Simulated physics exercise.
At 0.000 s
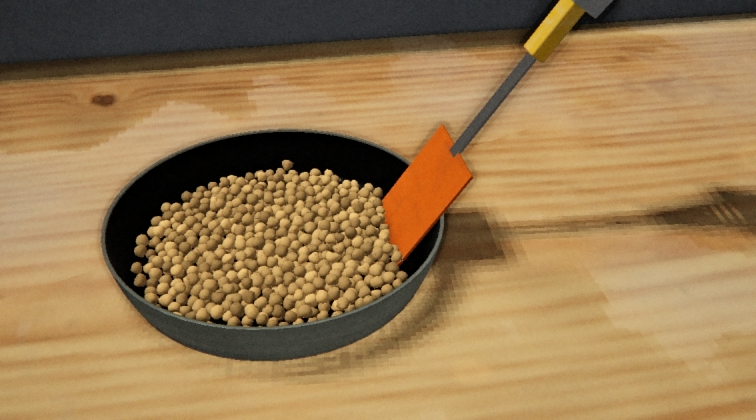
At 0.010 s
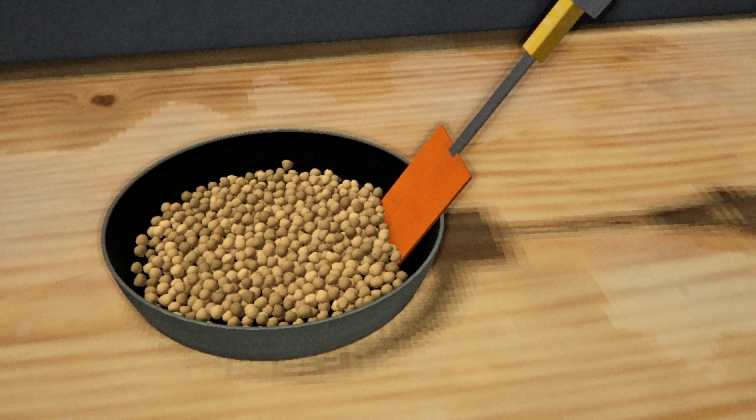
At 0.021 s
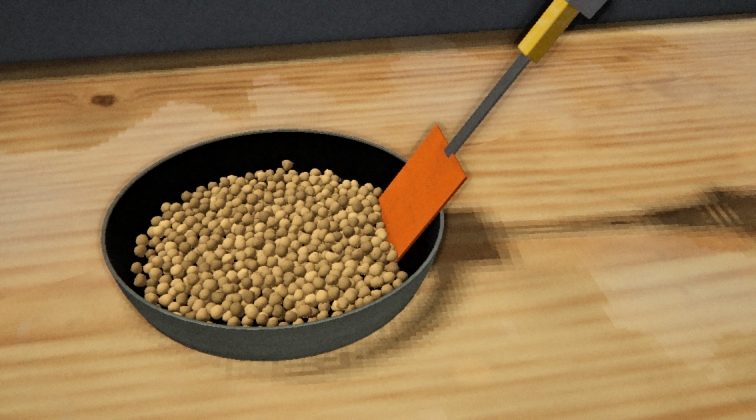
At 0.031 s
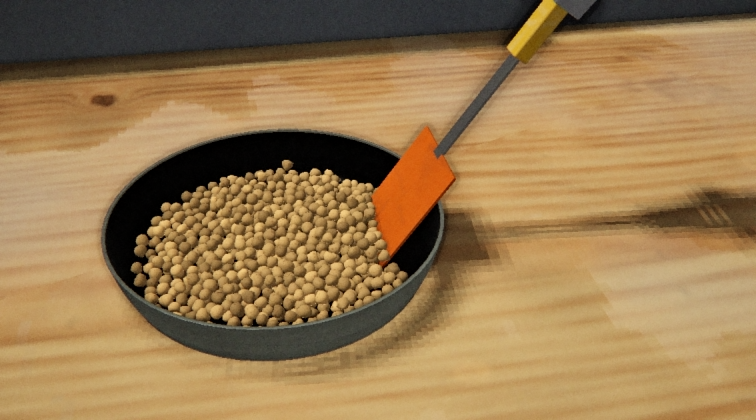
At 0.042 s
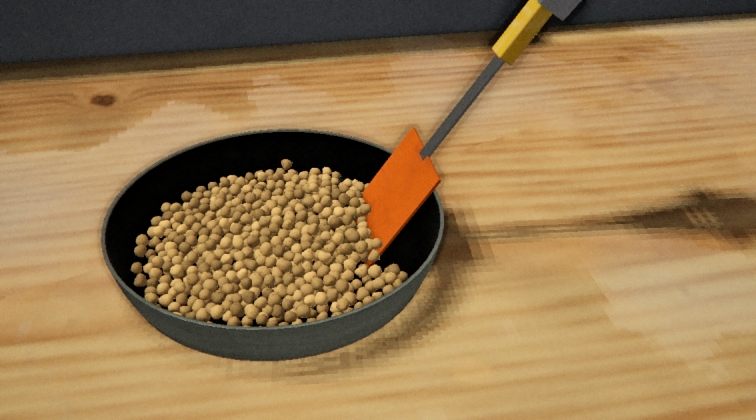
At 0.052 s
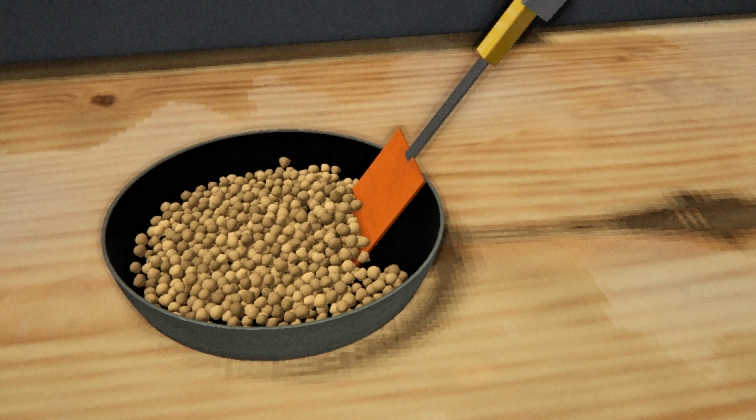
An orange paddle on a gray and yellow arm rests inside the right edge of a dark pan of dried chickpeas, barely moving at first. It then slides a short way left, pushing the nearest chickpeas inward and opening a small gap along the pan's right side.
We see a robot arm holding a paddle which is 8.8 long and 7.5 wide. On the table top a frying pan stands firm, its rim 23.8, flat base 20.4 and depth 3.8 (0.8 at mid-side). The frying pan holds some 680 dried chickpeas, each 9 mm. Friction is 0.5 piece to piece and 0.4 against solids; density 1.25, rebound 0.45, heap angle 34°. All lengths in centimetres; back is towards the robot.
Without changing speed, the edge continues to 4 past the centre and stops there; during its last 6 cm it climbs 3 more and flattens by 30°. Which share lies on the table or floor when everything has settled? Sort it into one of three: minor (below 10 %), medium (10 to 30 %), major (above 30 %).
Minor, below 10 %.
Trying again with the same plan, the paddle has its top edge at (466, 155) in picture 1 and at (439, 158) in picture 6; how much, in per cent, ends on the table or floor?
Close to 0 in a hundred.
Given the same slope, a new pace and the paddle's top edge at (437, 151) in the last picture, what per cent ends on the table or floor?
Share: Roughly 0 %.
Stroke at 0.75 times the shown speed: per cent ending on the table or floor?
About 0 per cent.
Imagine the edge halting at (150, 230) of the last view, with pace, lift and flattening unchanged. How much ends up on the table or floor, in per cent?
Close to 15 per cent finishes on the table or floor.
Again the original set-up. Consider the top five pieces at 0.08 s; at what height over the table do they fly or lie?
About 5 cm.
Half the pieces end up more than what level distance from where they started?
Near 2 cm, measured level.
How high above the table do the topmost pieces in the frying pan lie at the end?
4.5 cm.
After 0.08 s, sloping 53°, highest piece 5 above the table; 683 in the frying pan.
After 0.10 s, sloping 42°, highest piece 6 above the table; 683 in the frying pan.
After 0.32 s, sloping 25°, highest piece 4 above the table; 659 in the frying pan, 22 on the table or floor, 2 on the blade or in flight.
After 1.37 s, sloping 25°, highest piece 4 above the table; 659 in the frying pan, 24 on the table or floor.
At rest, 659 in the frying pan, 24 on the table or floor. That is 4 % on the table or floor.
